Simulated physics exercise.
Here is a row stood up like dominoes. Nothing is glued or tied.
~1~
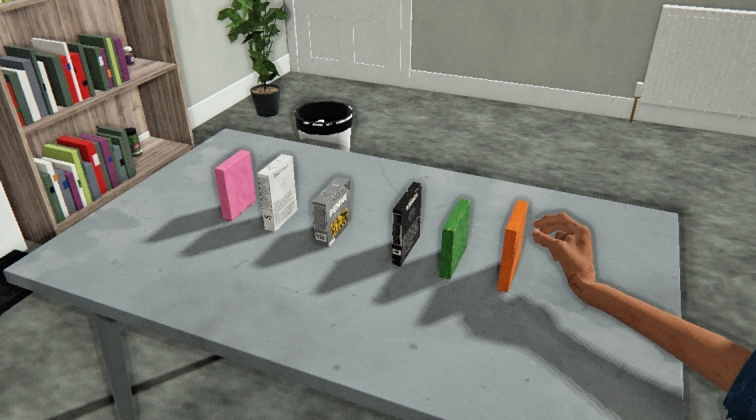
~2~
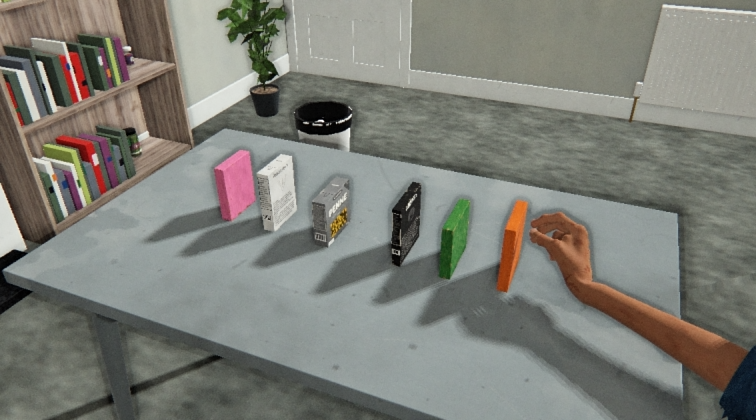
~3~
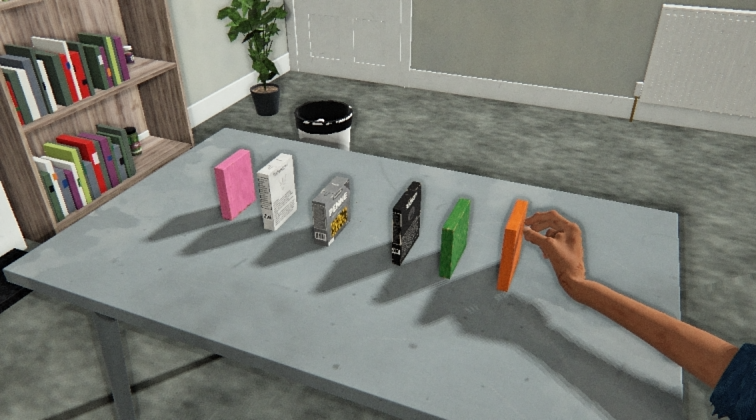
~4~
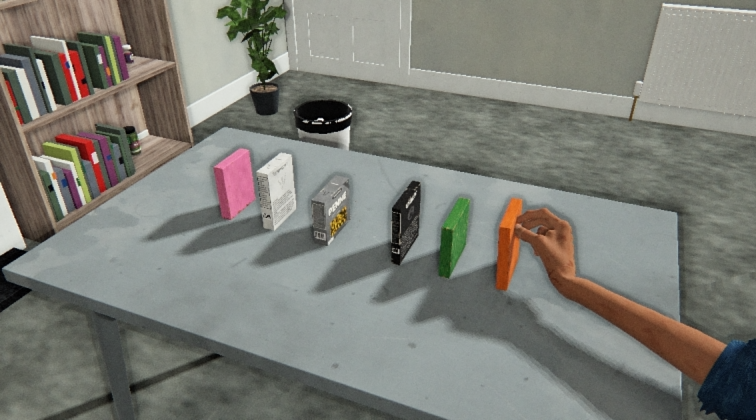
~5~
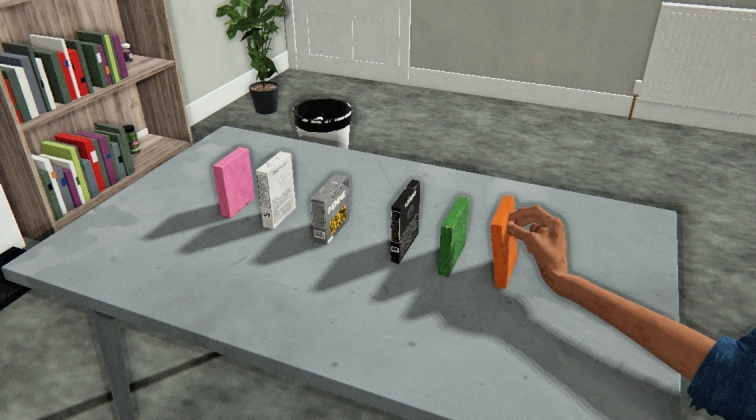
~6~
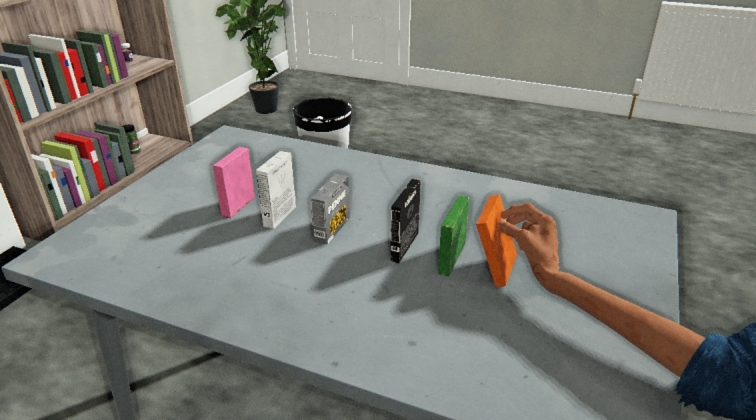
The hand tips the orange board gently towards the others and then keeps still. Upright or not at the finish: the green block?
The green block topples.
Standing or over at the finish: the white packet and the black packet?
The white packet keeps standing; the black packet topples.
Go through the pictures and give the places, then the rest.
The first picture shows green block (455, 239); white packet (279, 193).
The second picture shows grey packet (332, 212); white packet (278, 193).
The third picture shows black packet (407, 223); grey packet (332, 211).
The fourth picture shows orange board 4° over; white packet (278, 192); black packet (406, 222).
The fifth picture shows orange board 10° over; grey packet (331, 209); white packet (277, 191).
The sixth picture shows orange board 21° over; green block (454, 235); black packet (406, 221).
Then, 0.30 s past the last view, orange board 74° over; green block rocked 59° from its first pose near (427, 237); black packet rocked 18° from its first pose.
Then, 0.40 s past the last view, orange board 79° over; green block on its side near (421, 243); black packet on its side; grey packet rocked 5° from its first pose.
Finally, down or leaning hard on the table, green block and black packet; moved from the start, grey packet; white packet still in place. Final places as the last picture's camera would see them, green block near (420, 246).
